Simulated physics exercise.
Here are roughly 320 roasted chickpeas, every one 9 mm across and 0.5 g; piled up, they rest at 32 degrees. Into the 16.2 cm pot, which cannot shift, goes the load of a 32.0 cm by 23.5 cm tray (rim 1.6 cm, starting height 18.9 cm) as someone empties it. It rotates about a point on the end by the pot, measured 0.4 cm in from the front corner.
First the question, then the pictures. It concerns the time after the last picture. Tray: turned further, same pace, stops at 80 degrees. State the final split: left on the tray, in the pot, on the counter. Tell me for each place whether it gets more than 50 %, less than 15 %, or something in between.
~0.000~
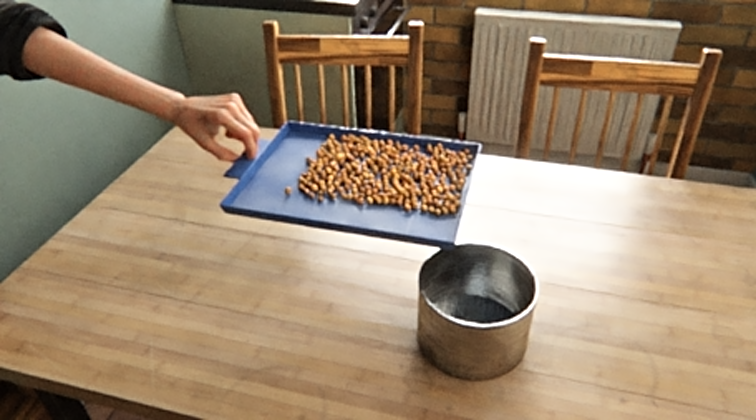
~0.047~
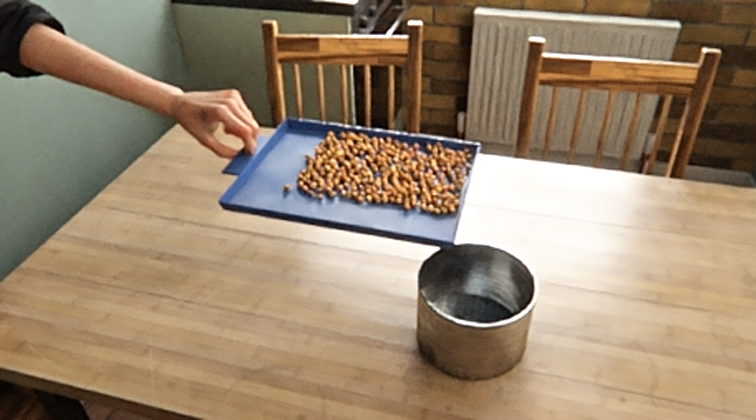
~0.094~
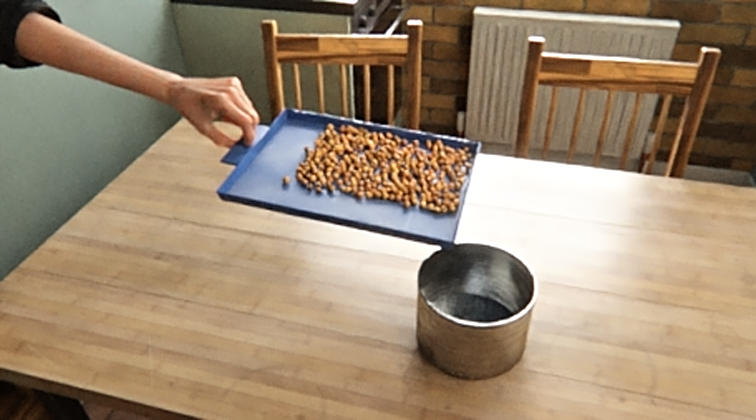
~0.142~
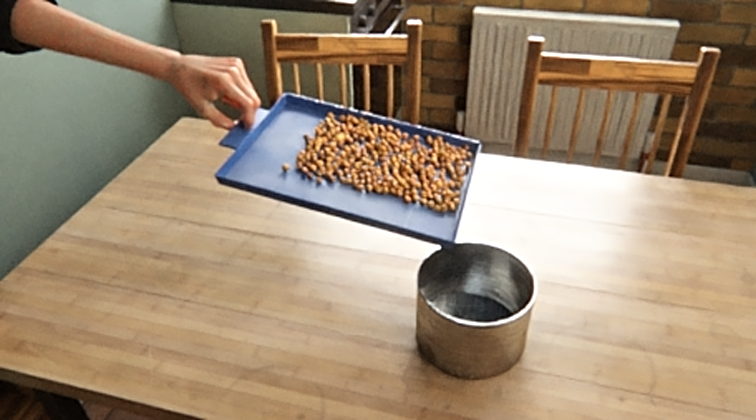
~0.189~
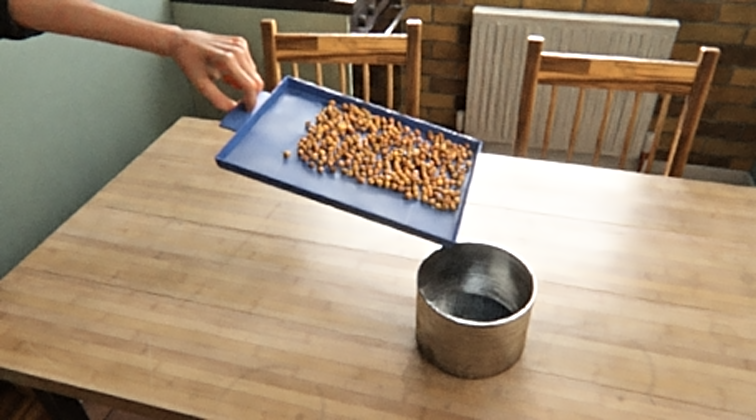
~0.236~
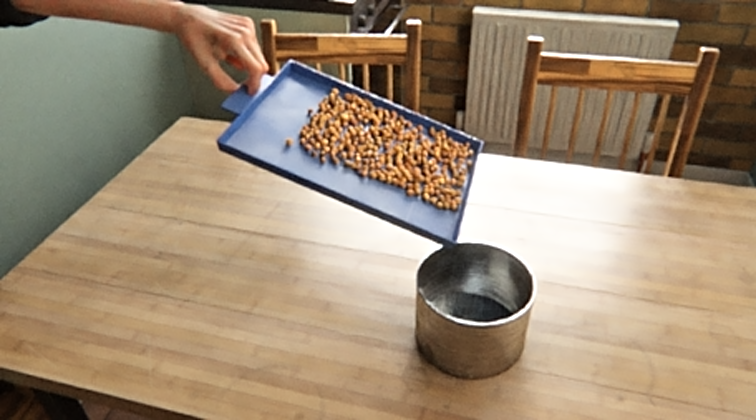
Tray: A reasonable amount; pot: A reasonable amount; counter: A reasonable amount.
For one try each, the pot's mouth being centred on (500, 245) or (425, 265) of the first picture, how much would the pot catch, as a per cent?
Estimates: 45 % and 0 %, in that order.
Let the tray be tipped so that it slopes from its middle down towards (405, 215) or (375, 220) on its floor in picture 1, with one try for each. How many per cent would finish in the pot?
Approximately 65 percent, then 25 percent.
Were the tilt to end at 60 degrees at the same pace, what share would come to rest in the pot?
Share in the pot: Around 10 %.
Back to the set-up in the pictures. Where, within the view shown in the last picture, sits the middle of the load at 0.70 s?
Near pixel (466, 165).
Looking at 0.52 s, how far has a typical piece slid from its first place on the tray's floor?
Around 6 centimetres.
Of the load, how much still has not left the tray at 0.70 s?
It works out to near 100 per cent of the load.
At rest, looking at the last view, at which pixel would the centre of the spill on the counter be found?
Centre of spill: Around pixel (535, 279).
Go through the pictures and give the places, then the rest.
The first picture shows tray tilt 0 degrees, front corners at (223, 204) and (453, 240); middle of the pieces at (383, 172); pot at (478, 281).
The second picture shows tray tilt 1 degrees, front corners at (221, 200) and (452, 240); middle of the pieces at (383, 170).
The third picture shows tray tilt 4 degrees, front corners at (220, 190) and (453, 240), lowest corner right front; middle of the pieces at (383, 166).
The fourth picture shows tray tilt 9 degrees, front corners at (218, 174) and (453, 240), lowest corner right front; middle of the pieces at (383, 159).
The fifth picture shows tray tilt 14 degrees, front corners at (218, 157) and (454, 240), lowest corner right front; middle of the pieces at (385, 152).
The sixth picture shows tray tilt 19 degrees, front corners at (221, 140) and (455, 241), lowest corner right front; middle of the pieces at (387, 146); pot at (475, 279). Its pace works out near 110 degrees a second.
Then, at 0.52 s, tilt 50 degrees; the tray holds 100 %, the pot 0 %.
After 0.70 s, tilt 69 degrees; the tray holds 100 %, the pot 0 %.
After 1.01 s, tilt 80 degrees; the tray holds 60 %, the pot 15 %.
By 2.1 s all is still; tray 35 %, pot 30 %, counter 35 %.
